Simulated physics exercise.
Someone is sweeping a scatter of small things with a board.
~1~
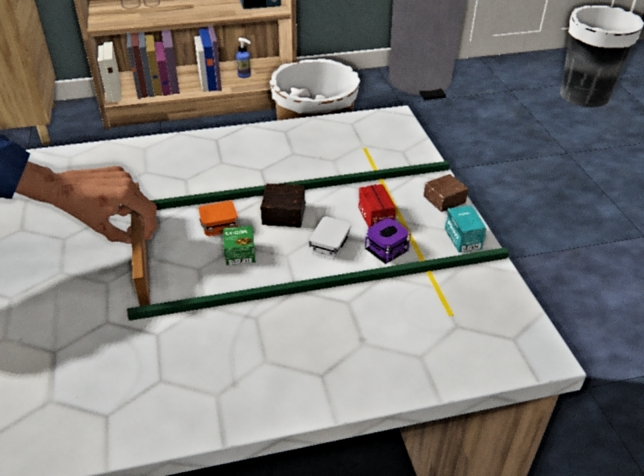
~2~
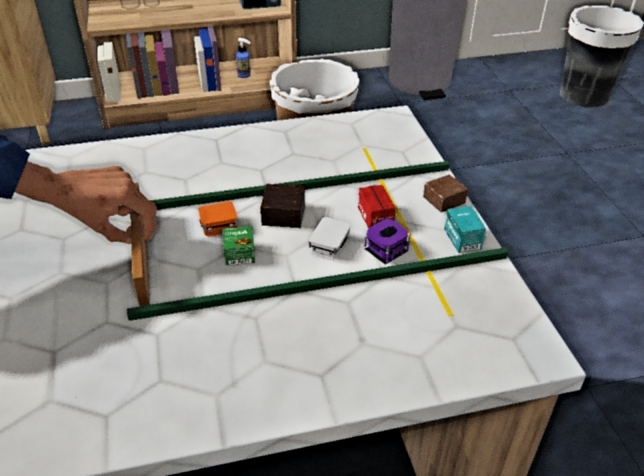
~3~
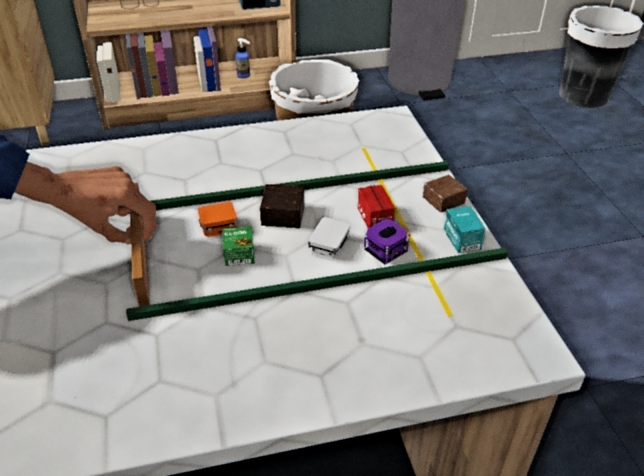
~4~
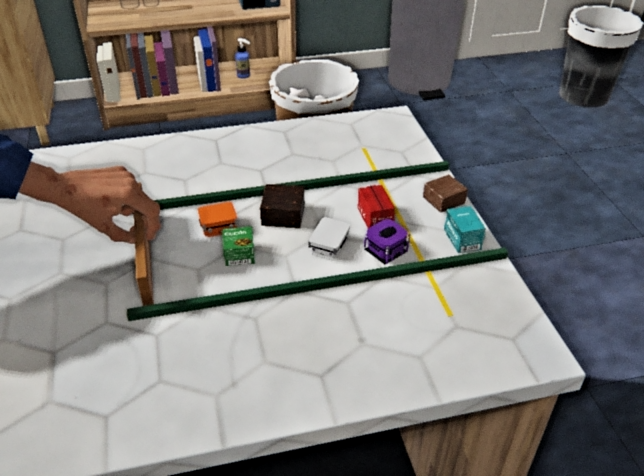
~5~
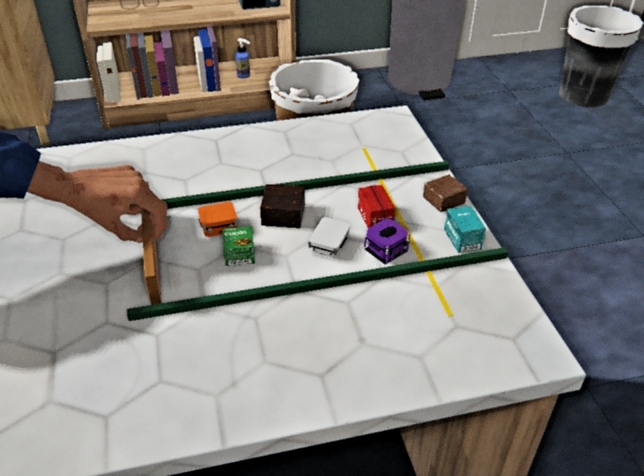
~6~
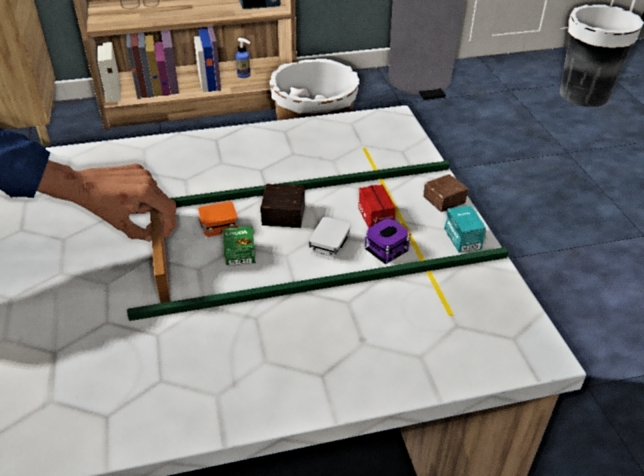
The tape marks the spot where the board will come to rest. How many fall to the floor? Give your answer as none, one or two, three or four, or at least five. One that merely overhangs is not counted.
The count is one or two.
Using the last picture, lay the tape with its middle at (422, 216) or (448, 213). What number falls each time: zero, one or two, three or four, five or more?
Three to four; more than four.
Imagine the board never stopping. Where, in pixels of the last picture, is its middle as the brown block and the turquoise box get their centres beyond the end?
(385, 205) and (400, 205), more or less.
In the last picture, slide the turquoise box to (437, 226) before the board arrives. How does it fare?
It goes down.
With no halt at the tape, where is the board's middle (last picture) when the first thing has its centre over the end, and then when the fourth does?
The first puts it near (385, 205), the next near (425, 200).
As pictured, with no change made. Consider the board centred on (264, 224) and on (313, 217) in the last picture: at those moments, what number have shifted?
At first I count 3, and then 6.
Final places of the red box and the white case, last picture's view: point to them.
The red box finishes at (469, 204); the white case finishes at (443, 212).
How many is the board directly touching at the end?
In total, 2.
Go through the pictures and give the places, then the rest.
Brown block (446, 193); turquoise box (465, 229); red box (377, 208); board (139, 242); tape (401, 220), in the first picture.
Turquoise box (465, 229); white case (330, 239), in the second picture.
Red box (376, 208); green box (239, 246), in the third picture.
Brown block (445, 193); orange case (218, 220), in the fourth picture.
Turquoise box (465, 229); purple case (387, 241), in the fifth picture.
Brown block (445, 193); turquoise box (465, 229); red box (376, 207); board (158, 240); tape (401, 219), in the sixth picture.
Soon after, none off yet; brown block at rest near (445, 193); turquoise box at rest near (465, 229); red box at rest near (376, 207).
After that, none off yet; brown block at rest near (445, 193); turquoise box at rest near (465, 229); red box moving near (385, 207).
And then, none off yet; brown block displaced a little near (455, 190); turquoise box displaced a little near (478, 228); red box displaced about its own width near (441, 208).
In the end, the number that fall off is one or two; gone, turquoise box and brown block.
